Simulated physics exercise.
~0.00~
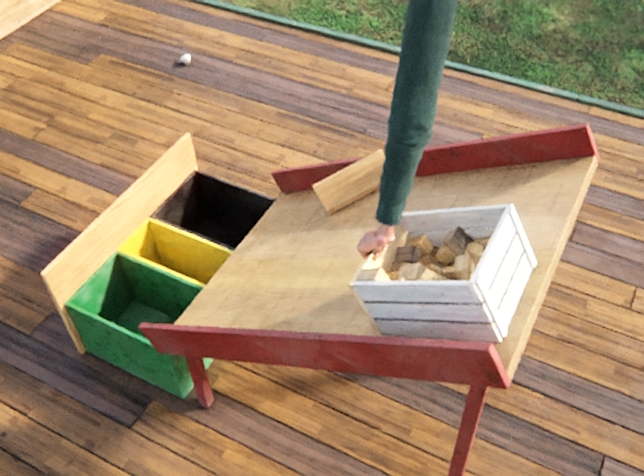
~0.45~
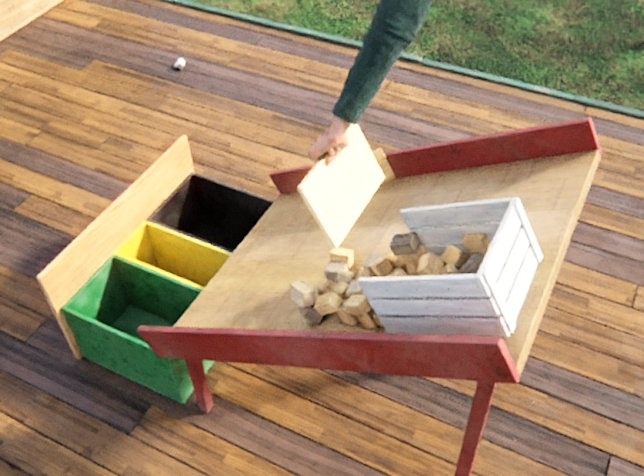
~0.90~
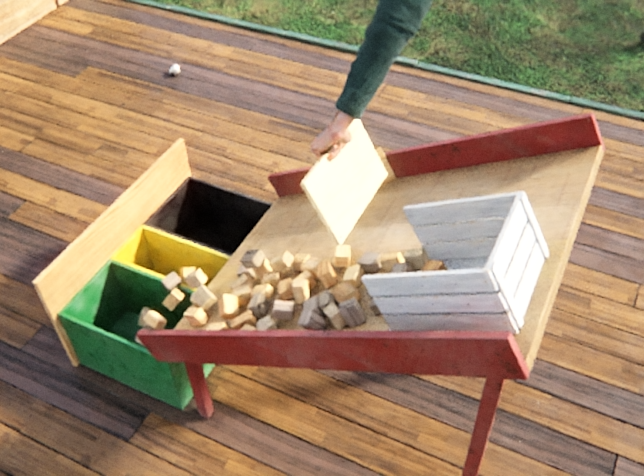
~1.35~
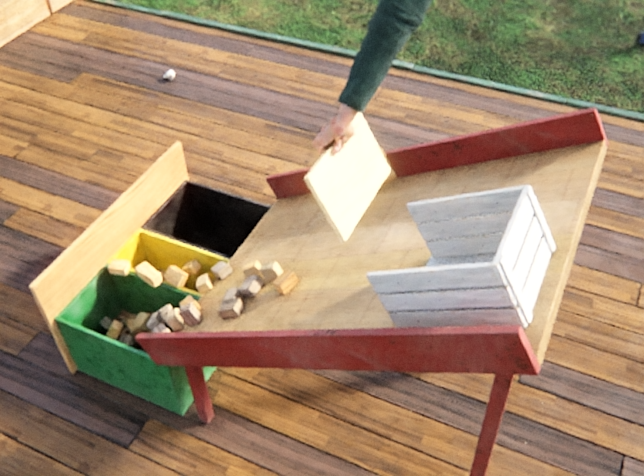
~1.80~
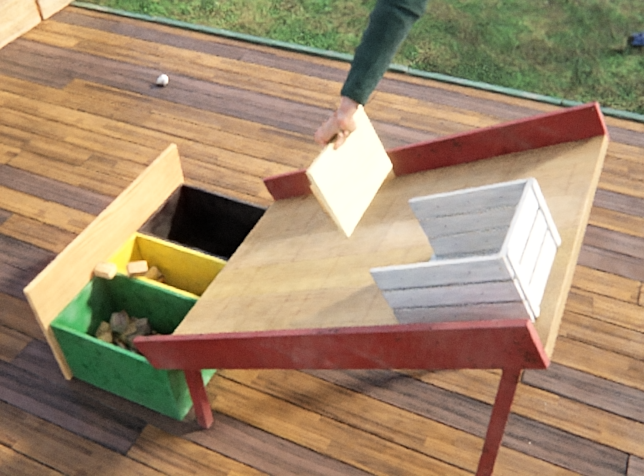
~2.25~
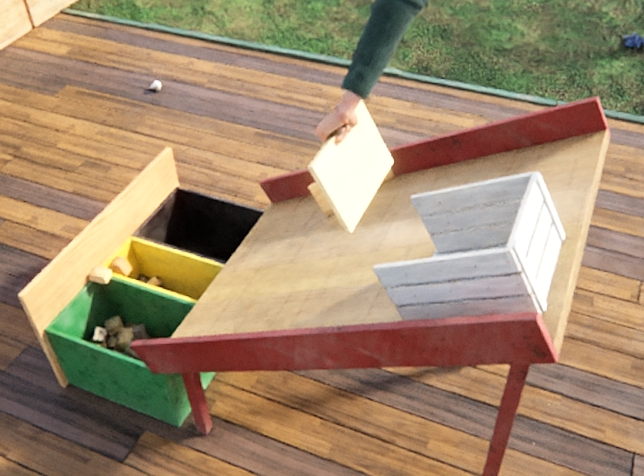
We see a hand lift the wooden gate from a white pen on a sloping table, releasing a load of wooden blocks that tumble down to the left toward three bins, ending in the green and yellow totes while the black bin appears empty.
